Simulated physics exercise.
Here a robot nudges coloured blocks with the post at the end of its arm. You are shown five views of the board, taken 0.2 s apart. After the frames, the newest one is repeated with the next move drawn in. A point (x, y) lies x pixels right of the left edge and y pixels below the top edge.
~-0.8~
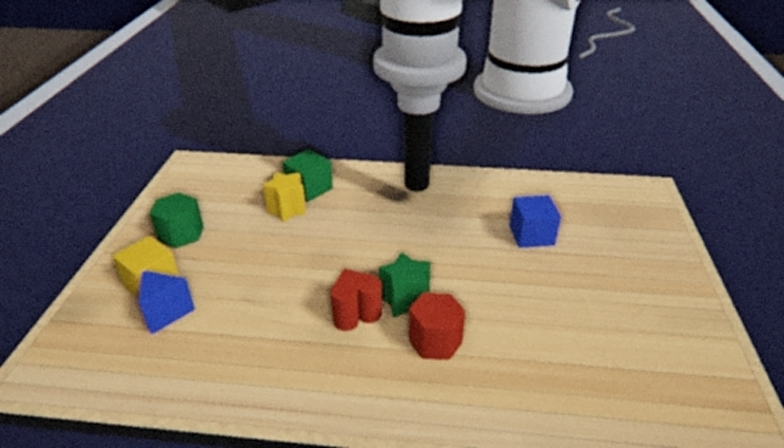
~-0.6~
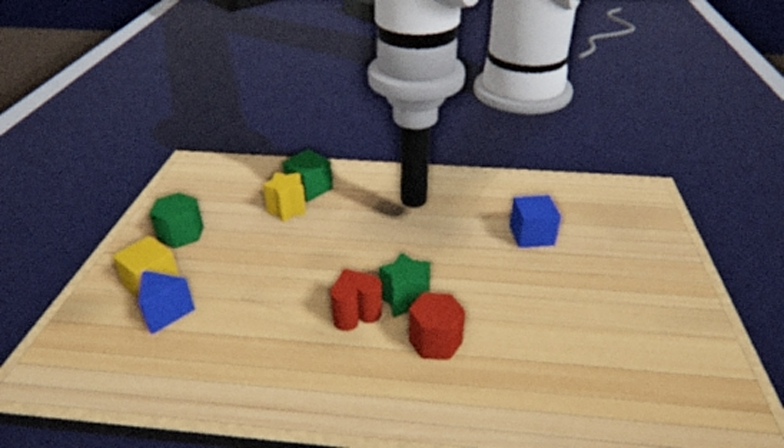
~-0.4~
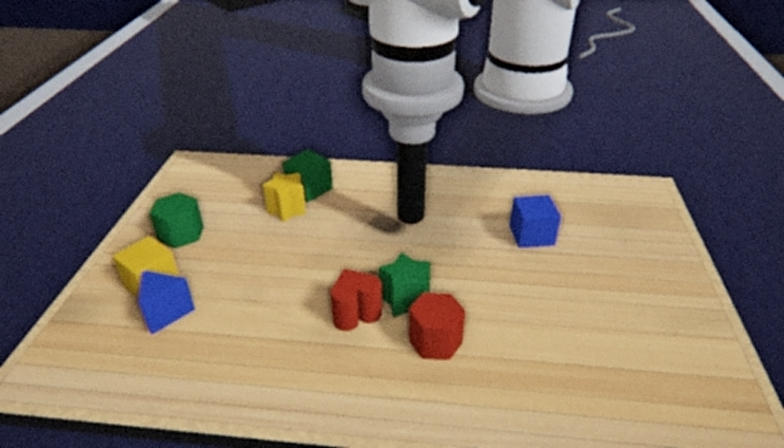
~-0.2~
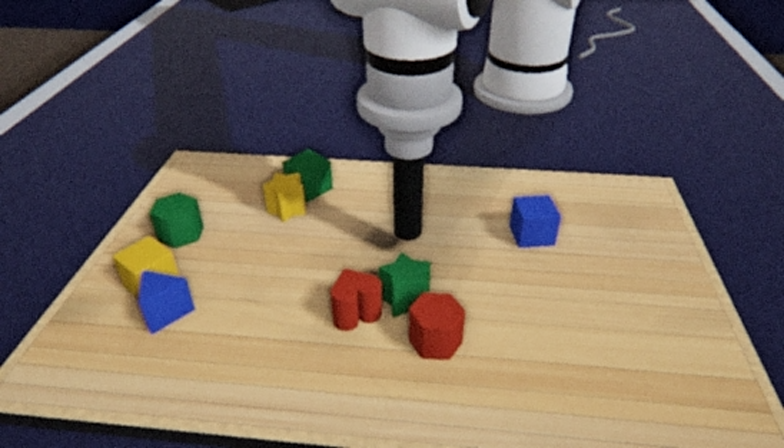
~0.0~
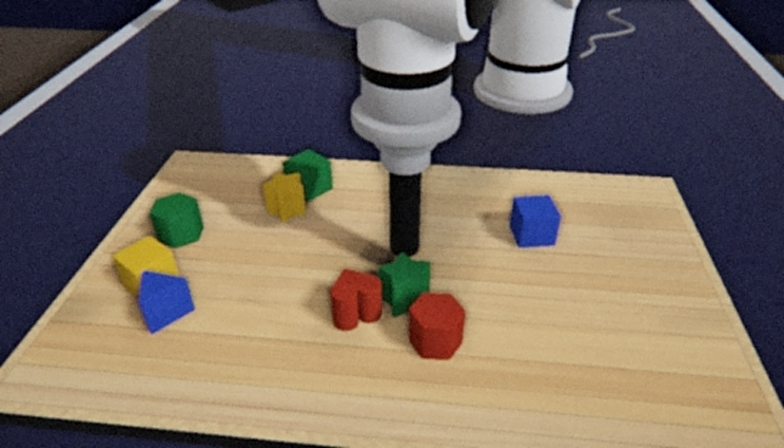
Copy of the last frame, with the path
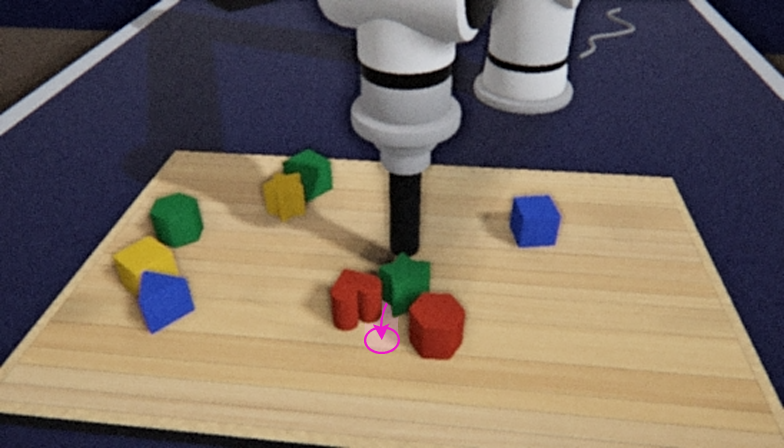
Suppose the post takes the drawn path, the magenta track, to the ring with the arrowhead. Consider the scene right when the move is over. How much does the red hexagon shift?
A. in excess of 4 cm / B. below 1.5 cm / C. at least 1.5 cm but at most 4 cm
It's C.
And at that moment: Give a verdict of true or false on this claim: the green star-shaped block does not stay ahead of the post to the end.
The claim does not hold.
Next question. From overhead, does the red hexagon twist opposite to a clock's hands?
That would be a yes.
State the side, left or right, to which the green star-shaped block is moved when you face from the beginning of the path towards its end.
That block drifts left.
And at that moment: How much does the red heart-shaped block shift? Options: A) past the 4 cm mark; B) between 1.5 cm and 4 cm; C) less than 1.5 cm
The answer is B.
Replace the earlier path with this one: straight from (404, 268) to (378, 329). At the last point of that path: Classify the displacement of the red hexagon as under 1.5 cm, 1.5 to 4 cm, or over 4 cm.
It falls in the 1.5 to 4 cm band.
Path on the board, from (404, 268) through (394, 290) and (383, 313) to (382, 340).
The first path, step by step. Halfway along, post (388, 282); red heart-shaped block (352, 287), turned 15° clockwise; green star-shaped block (402, 293), turned 50° anticlockwise; red hexagon (441, 313).
At the end, post (382, 321); red heart-shaped block (343, 298), turned 65° clockwise; green star-shaped block (410, 330), turned 80° anticlockwise; red hexagon (460, 332), turned 45° anticlockwise.
